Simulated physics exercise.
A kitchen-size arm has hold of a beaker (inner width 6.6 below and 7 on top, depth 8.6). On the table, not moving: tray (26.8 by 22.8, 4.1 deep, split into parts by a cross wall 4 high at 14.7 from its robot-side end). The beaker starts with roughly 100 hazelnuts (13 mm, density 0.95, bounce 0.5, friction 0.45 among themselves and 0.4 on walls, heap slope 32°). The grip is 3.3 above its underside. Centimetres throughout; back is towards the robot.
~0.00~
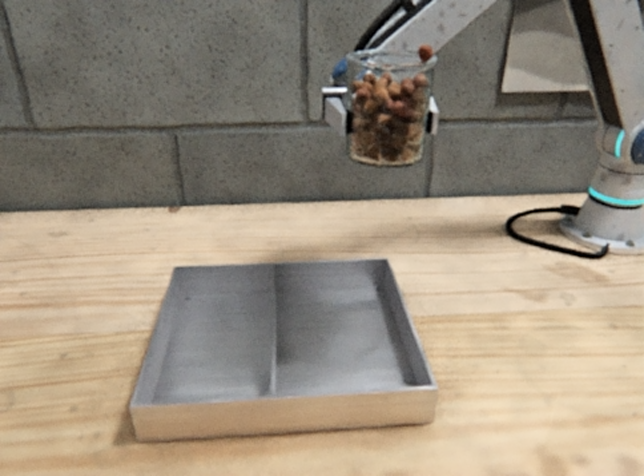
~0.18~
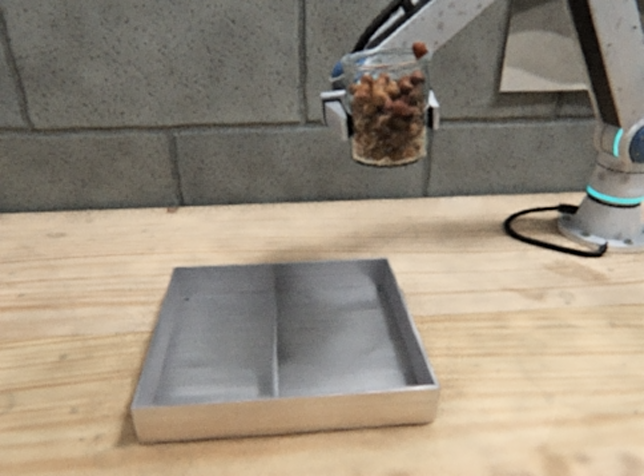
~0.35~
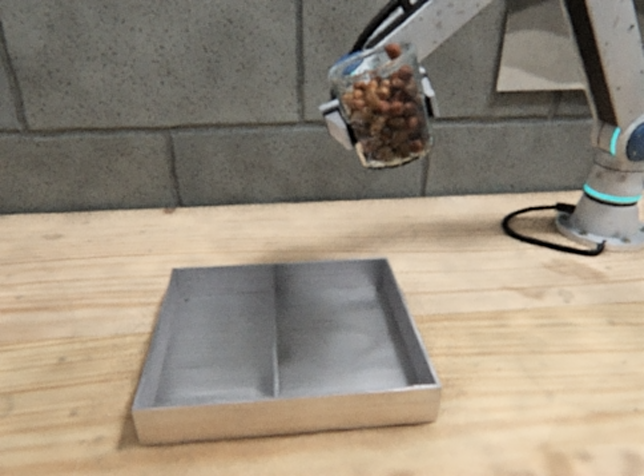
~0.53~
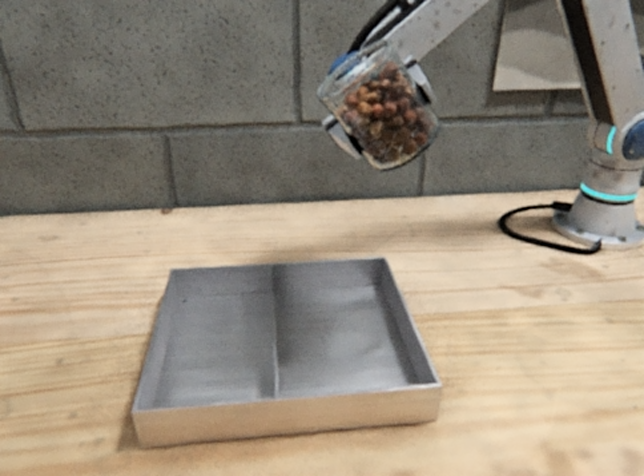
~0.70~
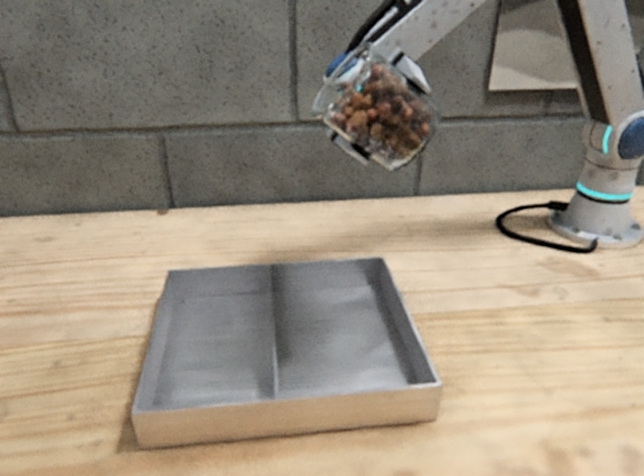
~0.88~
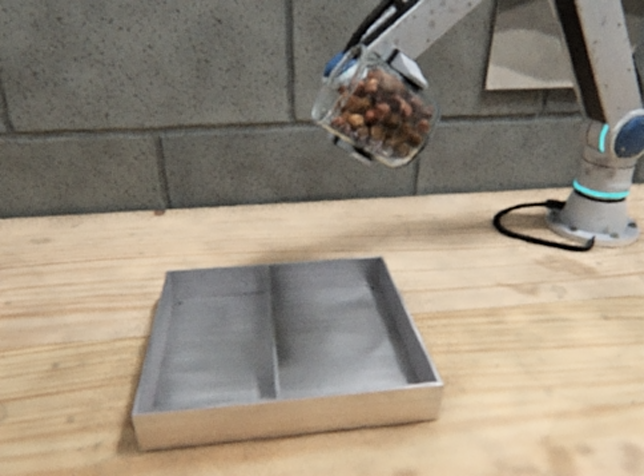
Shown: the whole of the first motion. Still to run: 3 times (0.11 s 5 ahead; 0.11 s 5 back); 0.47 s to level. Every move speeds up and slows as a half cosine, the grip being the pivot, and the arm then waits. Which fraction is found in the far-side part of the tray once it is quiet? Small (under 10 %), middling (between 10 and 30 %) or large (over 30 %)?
In the far-side part of the tray the share is middling, between 10 and 30 %.
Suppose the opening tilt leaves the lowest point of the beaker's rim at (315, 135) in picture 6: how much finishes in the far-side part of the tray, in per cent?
Some 35 per cent.
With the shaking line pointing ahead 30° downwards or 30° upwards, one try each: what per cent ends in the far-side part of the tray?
Some 5 and 35 per cent.
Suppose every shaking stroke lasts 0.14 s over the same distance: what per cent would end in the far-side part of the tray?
It would be near 15 per cent.
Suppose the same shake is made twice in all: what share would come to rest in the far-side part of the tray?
It would be near 15 per cent.
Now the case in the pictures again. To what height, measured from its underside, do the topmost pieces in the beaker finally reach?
Roughly 7.0 cm.
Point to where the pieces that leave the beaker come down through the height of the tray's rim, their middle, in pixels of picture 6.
Around (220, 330).
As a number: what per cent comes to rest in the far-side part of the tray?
Some 15 per cent.
After 1.33 s, tilted 56° forward, highest piece 30 above the table; 78 in the beaker, 11 in the far-side part, 3 in the robot-side part, 1 on the table or floor, 9 in flight or on a rim.
After 1.78 s, tilted 26° forward, highest piece 29 above the table; 66 in the beaker, 15 in the far-side part, 11 in the robot-side part, 8 on the table or floor, 2 in flight or on a rim.
After 2.21 s, level, highest piece 30 above the table; 66 in the beaker, 15 in the far-side part, 12 in the robot-side part, 9 on the table or floor.
After 3.26 s, level, highest piece 30 above the table; 66 in the beaker, 15 in the far-side part, 12 in the robot-side part, 9 on the table or floor.
In the end, 66 in the beaker, 15 in the far-side part, 12 in the robot-side part, 9 on the table or floor. That is 15 % in the far-side part of the tray.
